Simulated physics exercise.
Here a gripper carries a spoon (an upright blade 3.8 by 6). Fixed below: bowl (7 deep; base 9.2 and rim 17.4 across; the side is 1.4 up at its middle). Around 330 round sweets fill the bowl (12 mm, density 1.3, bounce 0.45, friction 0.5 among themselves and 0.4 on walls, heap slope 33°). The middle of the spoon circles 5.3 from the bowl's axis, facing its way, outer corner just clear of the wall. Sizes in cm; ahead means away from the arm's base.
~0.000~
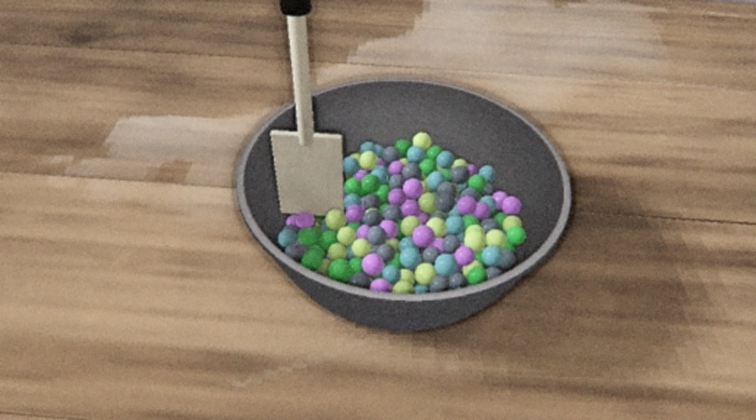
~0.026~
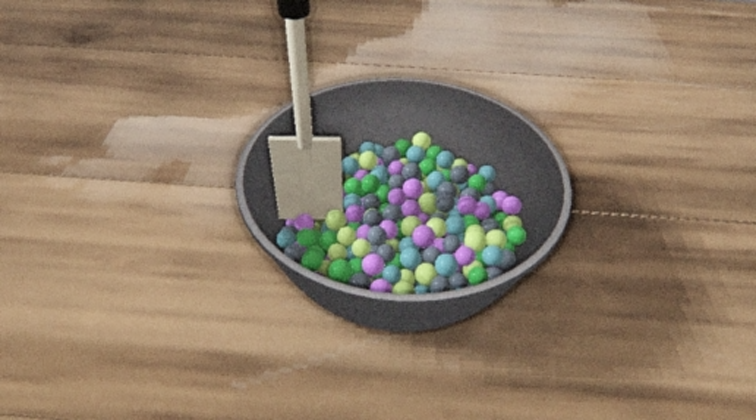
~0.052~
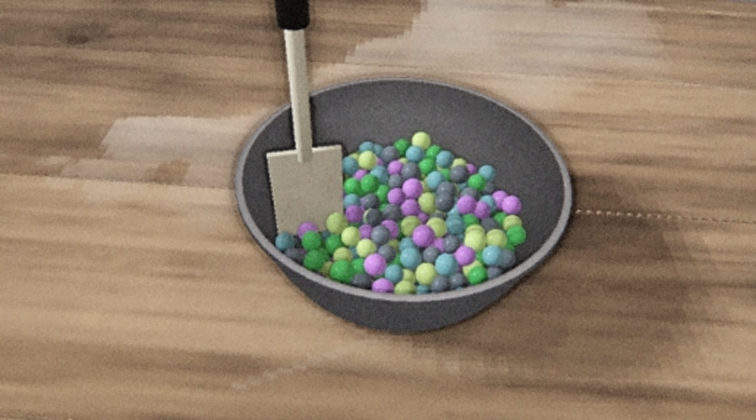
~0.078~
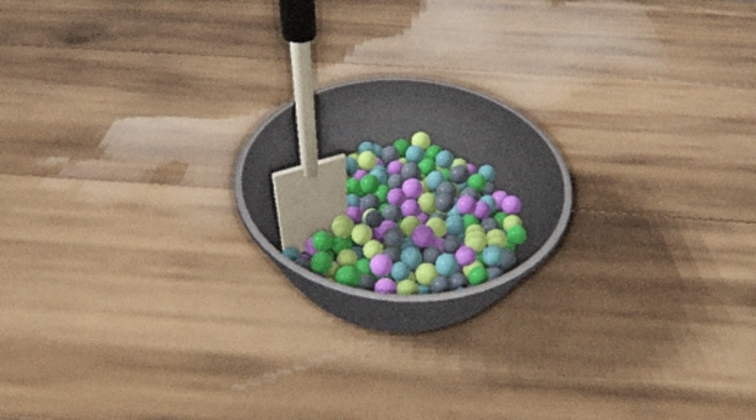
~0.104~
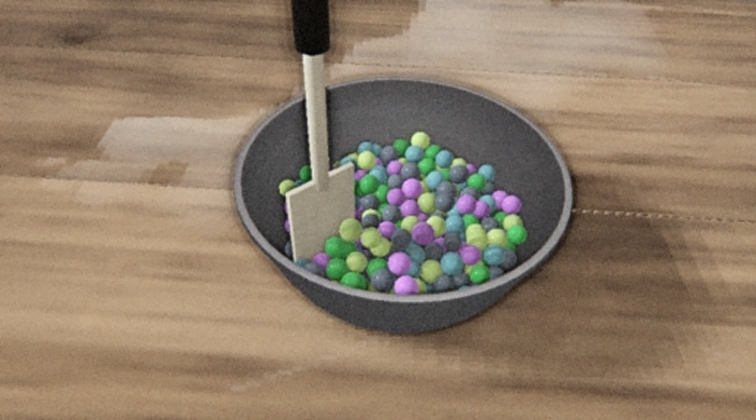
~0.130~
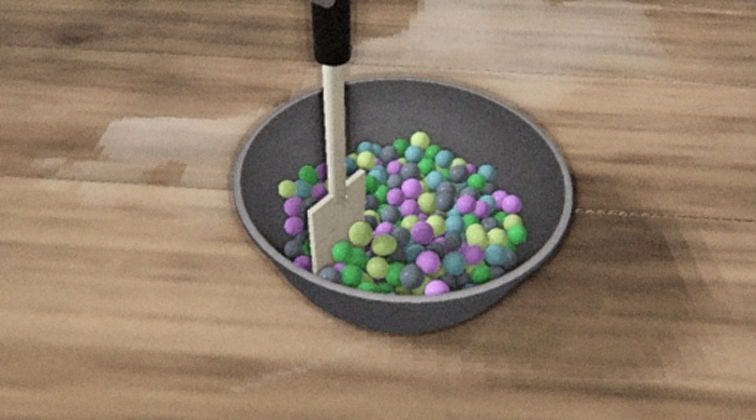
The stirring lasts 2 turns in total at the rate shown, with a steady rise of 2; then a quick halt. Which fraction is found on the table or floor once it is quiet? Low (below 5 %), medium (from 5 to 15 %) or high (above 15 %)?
On the table or floor the share is medium, from 5 to 15 %.
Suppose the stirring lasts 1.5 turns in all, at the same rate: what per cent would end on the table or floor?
It would be near 5 per cent.
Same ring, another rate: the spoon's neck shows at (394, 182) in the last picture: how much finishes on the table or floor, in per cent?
Some 20 per cent.
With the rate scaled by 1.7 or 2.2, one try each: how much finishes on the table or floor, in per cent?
About 20 and 20 per cent.
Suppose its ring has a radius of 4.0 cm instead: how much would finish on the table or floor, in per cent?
Then about 10 per cent.
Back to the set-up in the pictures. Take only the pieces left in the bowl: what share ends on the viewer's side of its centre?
About 50 per cent.
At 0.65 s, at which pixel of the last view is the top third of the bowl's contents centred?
At about (326, 182).
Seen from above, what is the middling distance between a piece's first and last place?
About 2 cm.
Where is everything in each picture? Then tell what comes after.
In the first frame, the spoon neck at (304, 111), 0° round; upper third of the load around (401, 216), from x 290 to 515, top at y 140; 332 in the bowl.
In the second frame, the spoon neck at (303, 115), 4° round; upper third of the load around (401, 216), from x 285 to 515, top at y 140.
In the third frame, the spoon neck at (303, 127), 16° round; upper third of the load around (400, 218), from x 285 to 515, top at y 140.
In the fourth frame, the spoon neck at (308, 141), 29° round; upper third of the load around (399, 220), from x 290 to 515, top at y 140.
In the fifth frame, the spoon neck at (319, 154), 42° round; upper third of the load around (401, 224), from x 290 to 515, top at y 140.
In the sixth frame, the spoon neck at (337, 166), 55° round; upper third of the load around (411, 225), from x 290 to 515, top at y 140; 332 in the bowl.
After 0.65 s, 317° round, highest piece 9 above the table; 312 in the bowl, 13 on the table or floor, 7 in flight or on the tool.
After 1.17 s, 219° round, highest piece 6 above the table; 303 in the bowl, 29 on the table or floor.
After 1.63 s, 0° round, highest piece 6 above the table; 303 in the bowl, 29 on the table or floor.
After 2.33 s, 0° round, highest piece 6 above the table; 303 in the bowl, 29 on the table or floor.
In the end, 303 in the bowl, 29 on the table or floor. That is 9 % on the table or floor.
